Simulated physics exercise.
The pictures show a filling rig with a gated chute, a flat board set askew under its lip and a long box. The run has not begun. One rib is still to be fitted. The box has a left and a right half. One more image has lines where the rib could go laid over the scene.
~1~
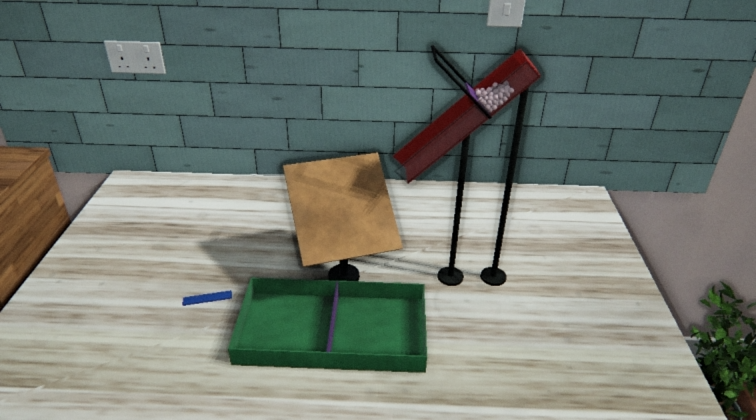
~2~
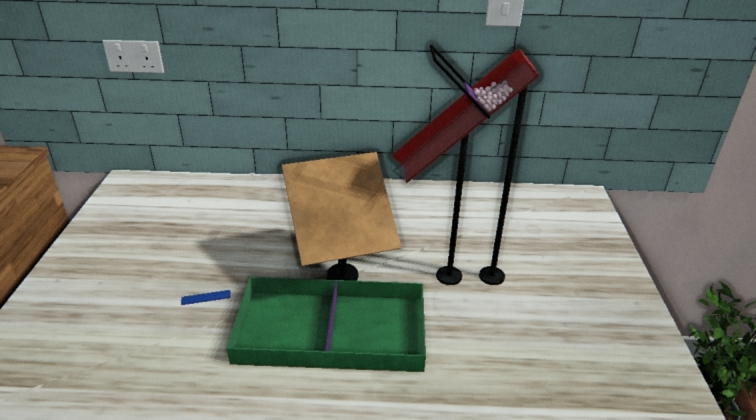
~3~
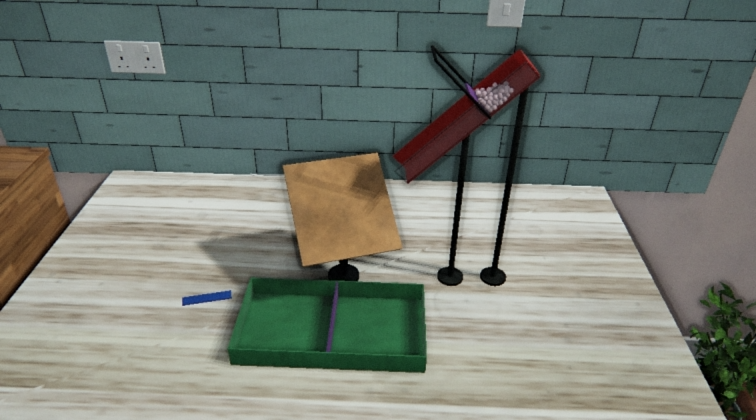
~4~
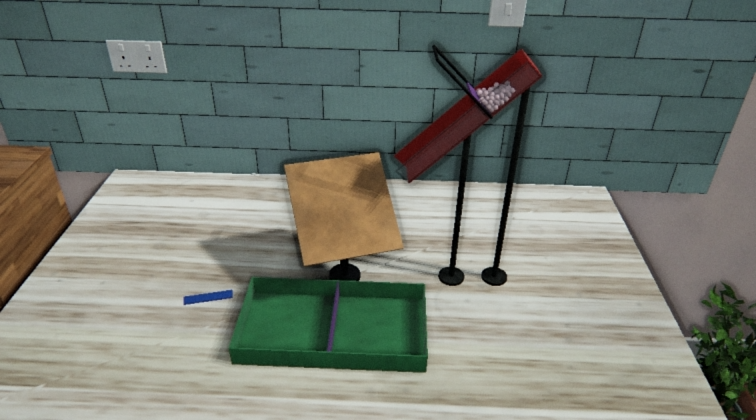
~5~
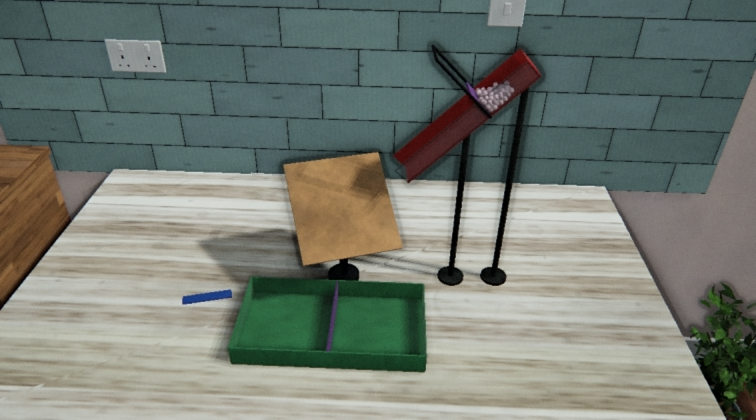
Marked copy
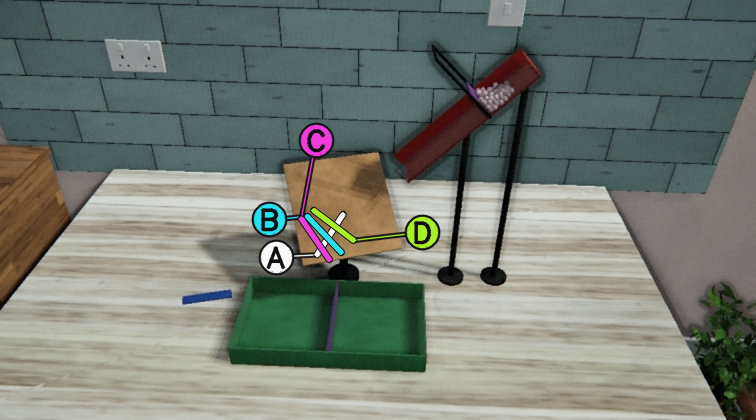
At first, small pale beads sit behind a closed gate near the top of a sloping red chute, above a tilted brown board and a green box split by a middle wall. Nothing in the rig moves after that; the view only shifts very slightly, and the gate stays shut throughout.
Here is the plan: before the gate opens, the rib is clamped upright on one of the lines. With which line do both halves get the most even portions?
The best line is A.
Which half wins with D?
Right.
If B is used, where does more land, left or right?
More lands on the right.
On the marked copy, line A from (343, 214) to (317, 254); line B from (307, 216) to (341, 252); line C from (301, 218) to (329, 259); line D from (313, 210) to (353, 240).
With A, of what is caught, about two thirds in the left half, about a third in the right.
With B, of what is caught, a stray few in the left half, nearly all in the right.
With C, of what is caught, a small part in the left half, most in the right.
With D, of what is caught, a small part in the left half, nearly all in the right.
